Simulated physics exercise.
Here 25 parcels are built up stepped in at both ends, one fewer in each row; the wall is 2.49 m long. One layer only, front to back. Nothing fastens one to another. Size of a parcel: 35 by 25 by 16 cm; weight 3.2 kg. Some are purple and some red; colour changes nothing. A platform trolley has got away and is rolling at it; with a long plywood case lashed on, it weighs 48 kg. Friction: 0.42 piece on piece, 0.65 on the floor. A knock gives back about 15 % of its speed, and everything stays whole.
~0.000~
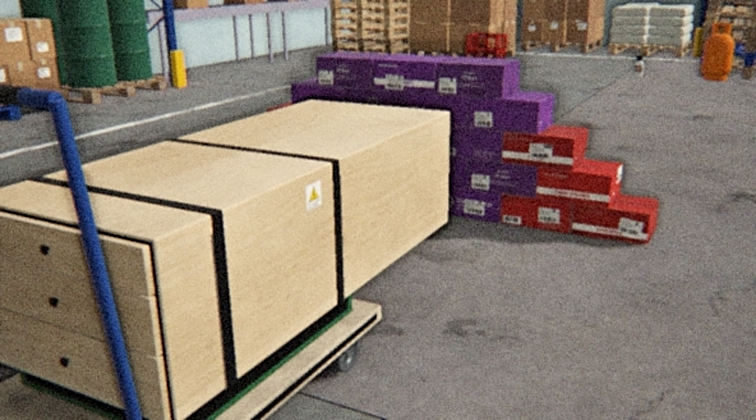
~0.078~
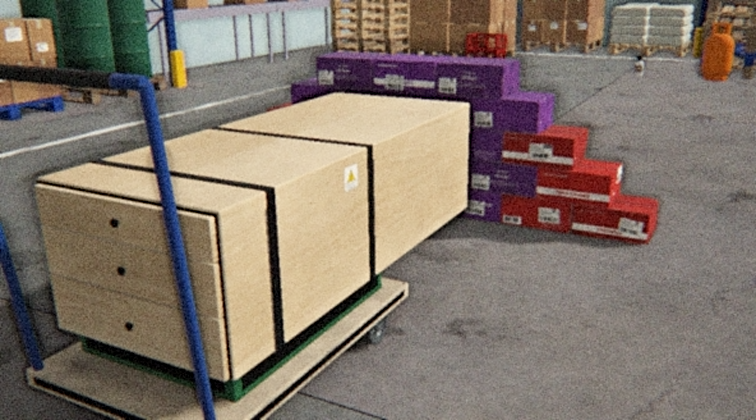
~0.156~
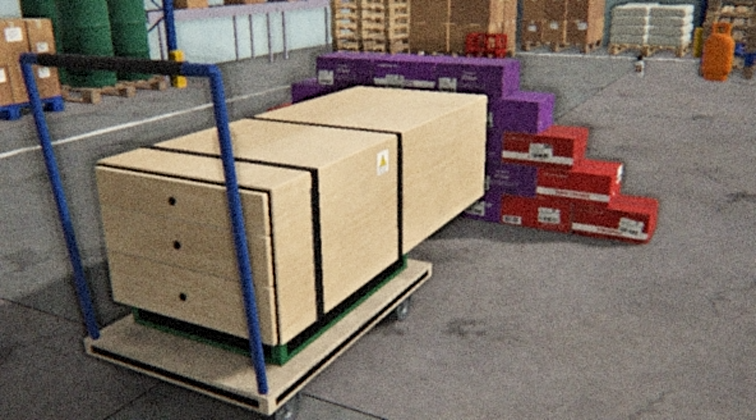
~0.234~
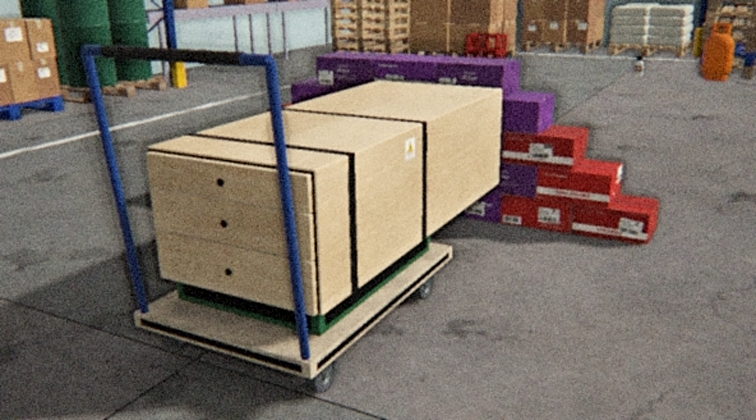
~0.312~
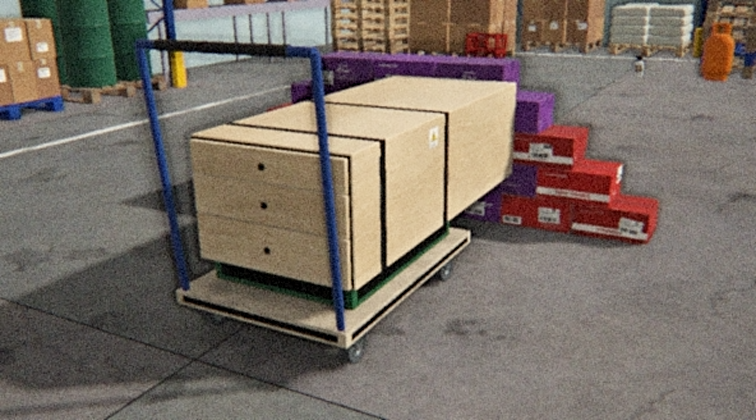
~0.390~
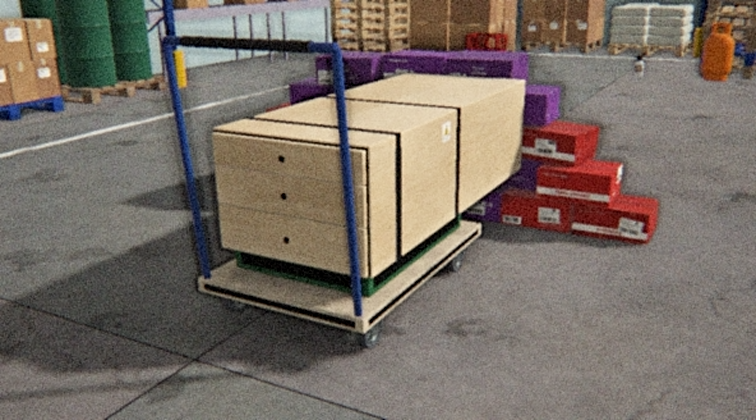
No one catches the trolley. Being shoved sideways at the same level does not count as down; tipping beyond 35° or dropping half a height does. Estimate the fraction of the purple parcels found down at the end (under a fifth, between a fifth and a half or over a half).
It comes to more than a half.
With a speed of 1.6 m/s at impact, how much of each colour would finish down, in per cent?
Then red 10, purple 80 per cent.
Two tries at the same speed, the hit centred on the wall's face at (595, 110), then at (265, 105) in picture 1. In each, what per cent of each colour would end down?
Red 10 then 20, purple 10 then 40 per cent.
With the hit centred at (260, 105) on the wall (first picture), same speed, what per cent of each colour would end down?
Then red 20, purple 30 per cent.
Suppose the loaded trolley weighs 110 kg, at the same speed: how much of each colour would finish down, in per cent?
In that case red 10, purple 70 per cent.
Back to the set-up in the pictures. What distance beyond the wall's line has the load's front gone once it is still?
About 80 cm past it.
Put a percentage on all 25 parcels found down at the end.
About 60 per cent.
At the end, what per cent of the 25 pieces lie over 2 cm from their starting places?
Shifted: 70 per cent.
After 0.54 s, load 26 cm past the wall's line, still rolling; none of the 17 purple parcels down (0 of 25 in all colours); top purple parcel 11° from how it stood.
After 0.86 s, load 55 cm past the wall's line, still rolling; 14 of the 17 purple parcels down (15 of 25 in all colours); top purple parcel on its side.
After 1.44 s, load 80 cm past the wall's line, still rolling; 14 of the 17 purple parcels down (15 of 25 in all colours); top purple parcel on its side.
In the end (3.2 s), load 81 cm past the wall's line, stopped; 14 of the 17 purple parcels down (15 of 25 in all colours); top purple parcel upside down; top red parcel unmoved. That is 82 per cent. From the last view, middles, top purple parcel near (509, 114), top red parcel near (302, 121).
